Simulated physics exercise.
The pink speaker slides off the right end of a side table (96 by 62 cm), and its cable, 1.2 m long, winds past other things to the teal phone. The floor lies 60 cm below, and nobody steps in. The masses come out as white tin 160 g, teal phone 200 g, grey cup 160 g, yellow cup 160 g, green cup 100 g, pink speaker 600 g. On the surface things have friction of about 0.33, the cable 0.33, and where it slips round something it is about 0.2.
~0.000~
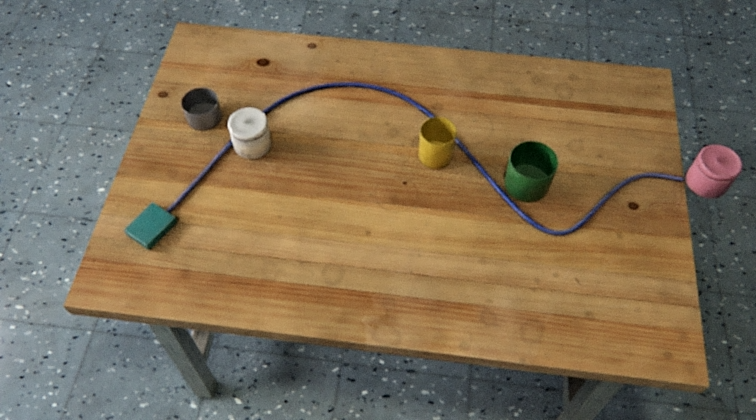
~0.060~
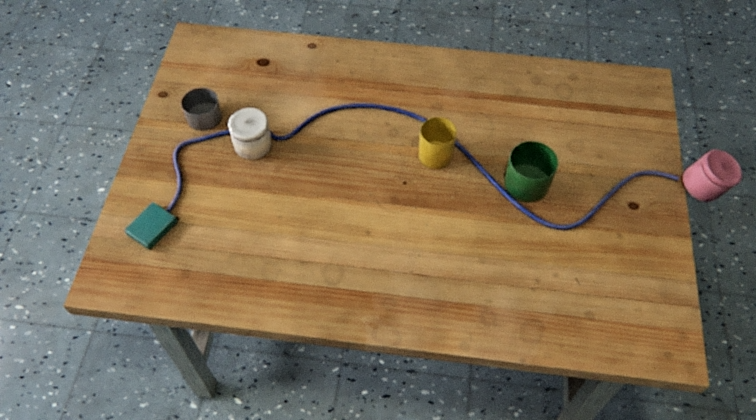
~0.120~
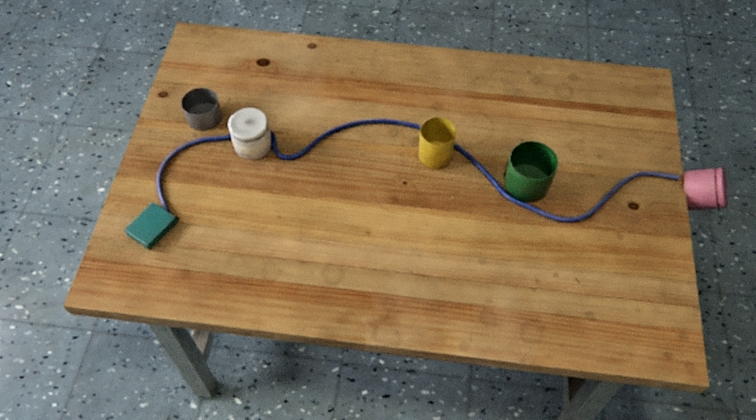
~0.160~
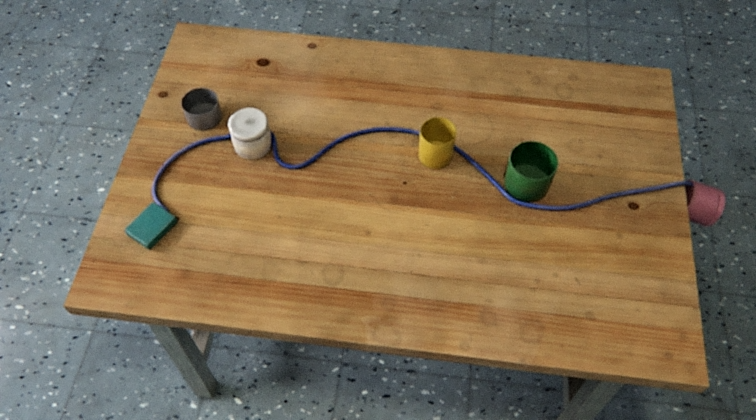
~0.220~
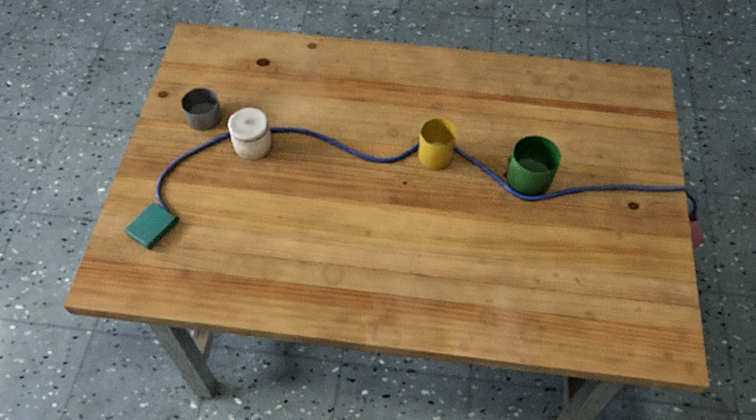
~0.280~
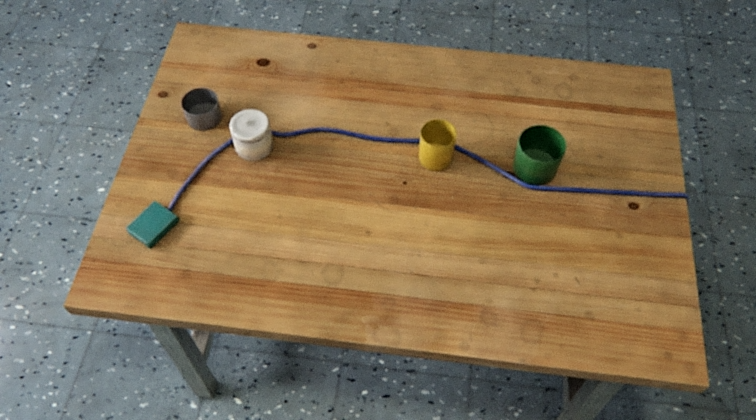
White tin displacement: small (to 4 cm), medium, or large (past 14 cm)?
Large.
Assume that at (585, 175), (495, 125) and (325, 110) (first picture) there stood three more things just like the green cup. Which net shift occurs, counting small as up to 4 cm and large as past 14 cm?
Moderate, slight, big.
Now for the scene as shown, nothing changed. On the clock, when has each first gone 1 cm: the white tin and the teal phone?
White tin 0.30 s; teal phone 0.30 s, roughly.
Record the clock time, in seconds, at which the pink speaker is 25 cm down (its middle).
Roughly 0.28 s.
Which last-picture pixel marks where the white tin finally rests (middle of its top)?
Somewhere around (357, 287) is where it ends up.
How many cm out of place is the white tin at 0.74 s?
The white tin is around 35 cm from where it began.
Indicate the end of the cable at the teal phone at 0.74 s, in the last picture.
It sits close to (438, 124) in the last view.
After 0.5 s, the cable's tail end at (308, 163); white tin 25 cm off its start, teal phone 26 cm off its start, green cup 25 cm off its start.
After 0.7 s, the cable's tail end at (438, 124); white tin 36 cm off its start, teal phone 55 cm off its start, green cup 29 cm off its start.
After 1.0 s, the cable's tail end at (497, 101); white tin 36 cm off its start at (357, 287), teal phone 68 cm off its start at (512, 87), green cup 29 cm off its start at (597, 46).
After 1.2 s, the cable's tail end at (502, 100); white tin 36 cm off its start, teal phone 69 cm off its start, green cup 29 cm off its start.
After 2.4 s, the cable's tail end at (502, 100); white tin 36 cm off its start at (357, 287), teal phone 69 cm off its start at (517, 86), green cup 29 cm off its start at (597, 46), yellow cup 9 cm off its start at (444, 176).
